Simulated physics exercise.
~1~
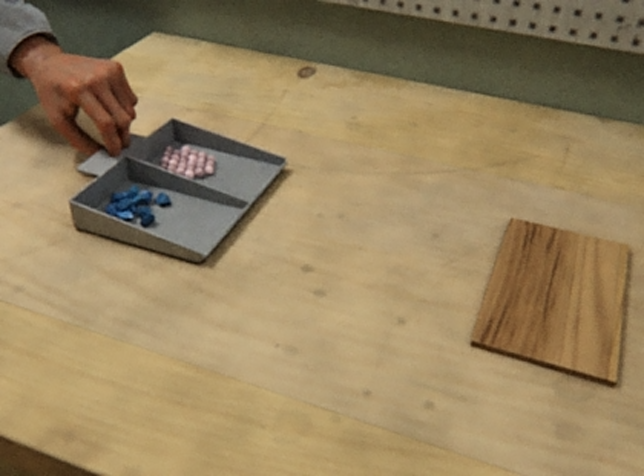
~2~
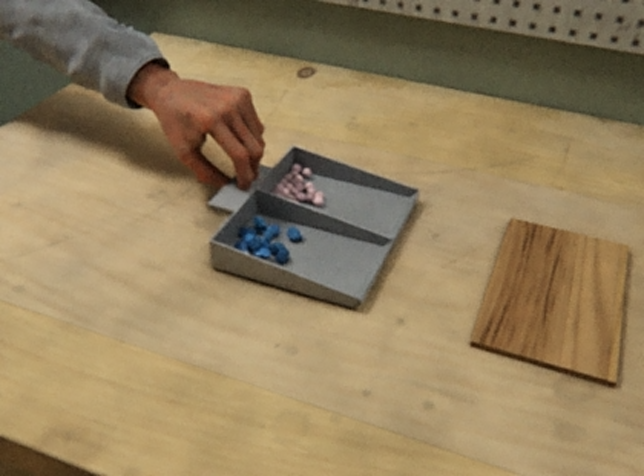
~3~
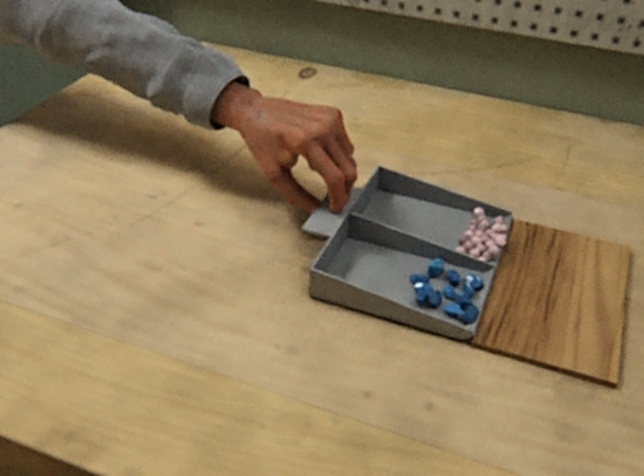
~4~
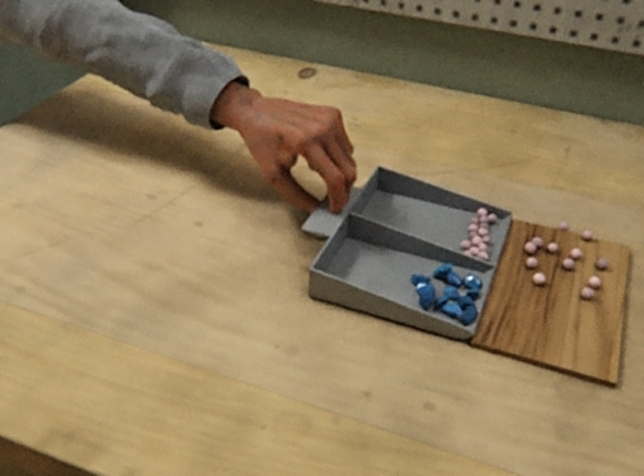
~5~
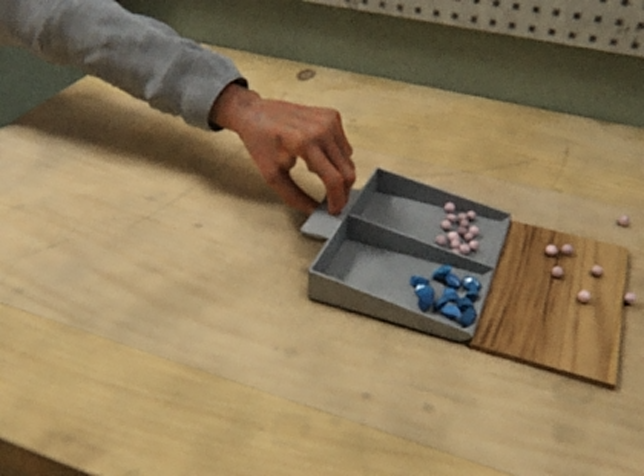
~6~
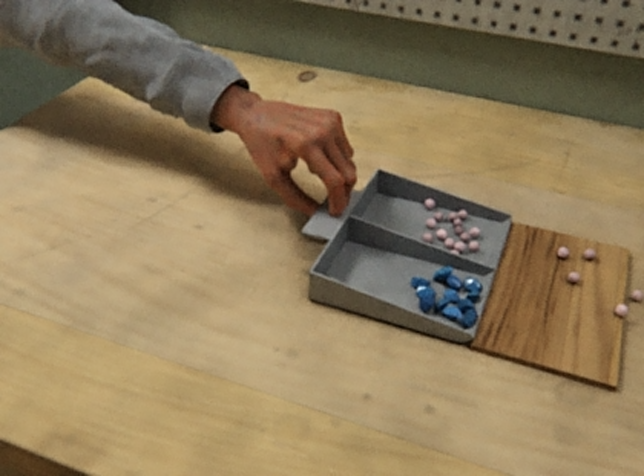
On a wooden workbench, a hand sliding a divided tray into a flat board, blue pieces staying inside, some pink beads spilling out.
